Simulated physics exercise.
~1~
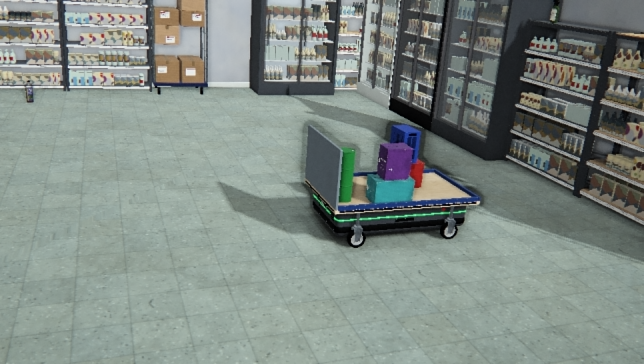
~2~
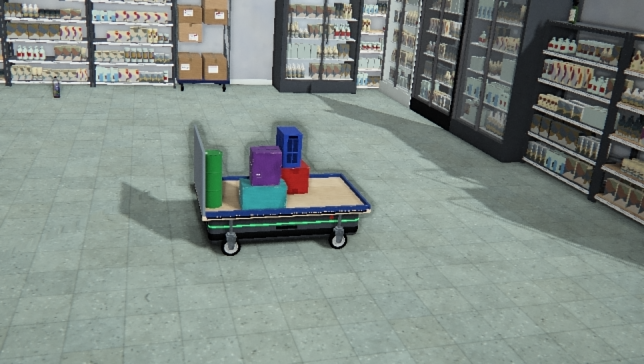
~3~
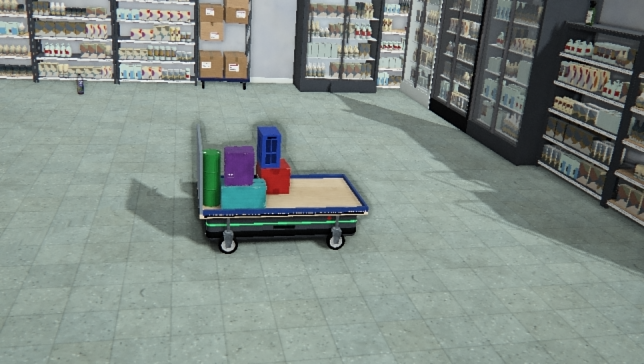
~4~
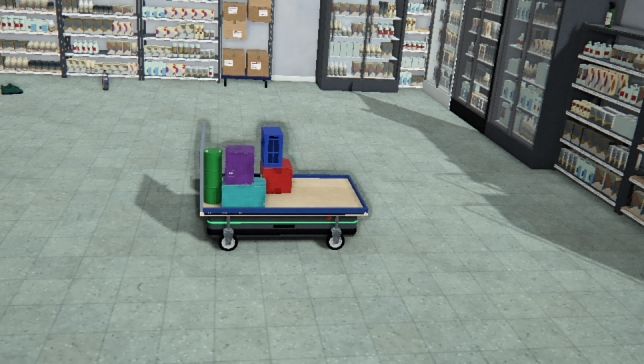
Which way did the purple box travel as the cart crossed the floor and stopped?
The purple box moved to the left, first along with the cart and then a little further toward the tall board.
